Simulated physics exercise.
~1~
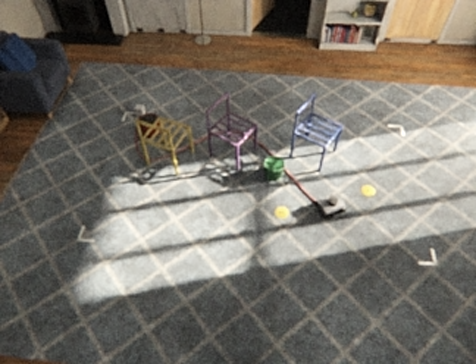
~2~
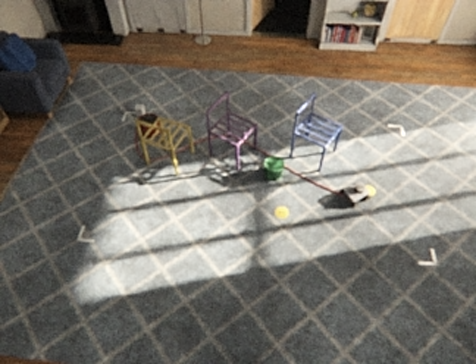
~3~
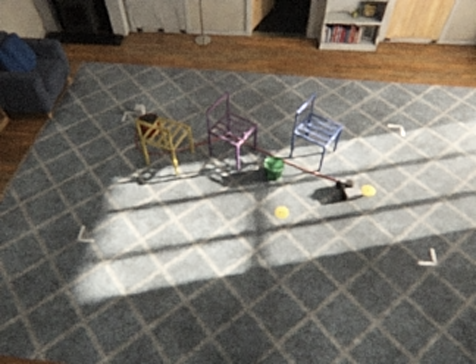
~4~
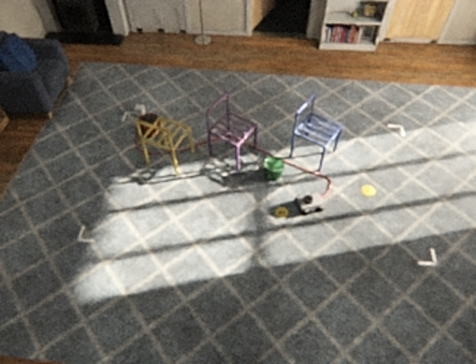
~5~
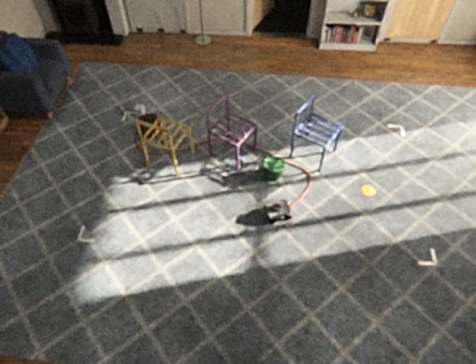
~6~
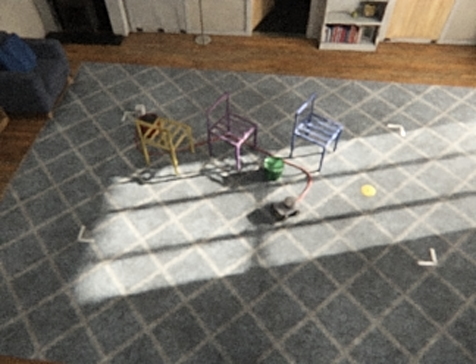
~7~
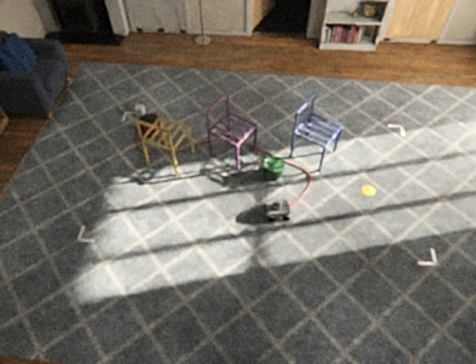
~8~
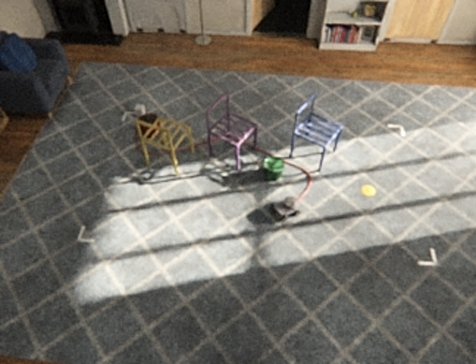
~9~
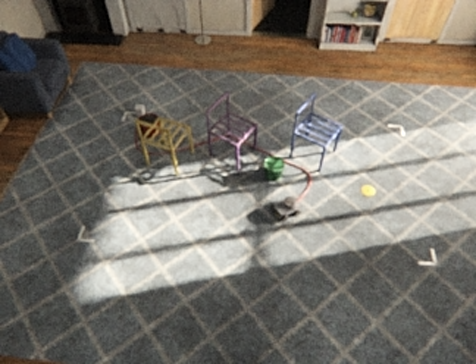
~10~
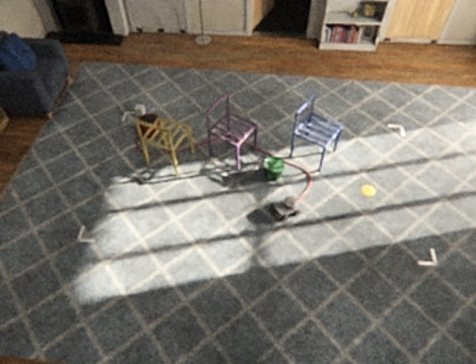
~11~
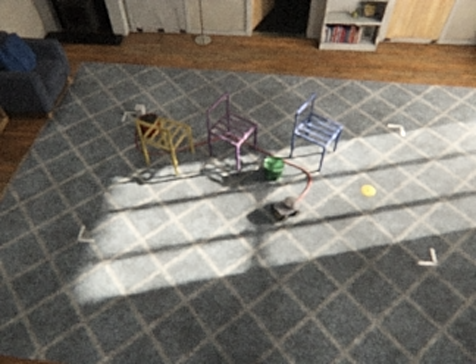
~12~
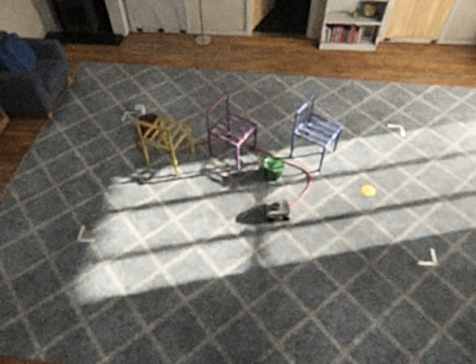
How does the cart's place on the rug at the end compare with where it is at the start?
At the start the cart is to the right of the green bin, between the two yellow marks. At the end it is farther left, just in front of the bin and over the left-hand yellow mark.
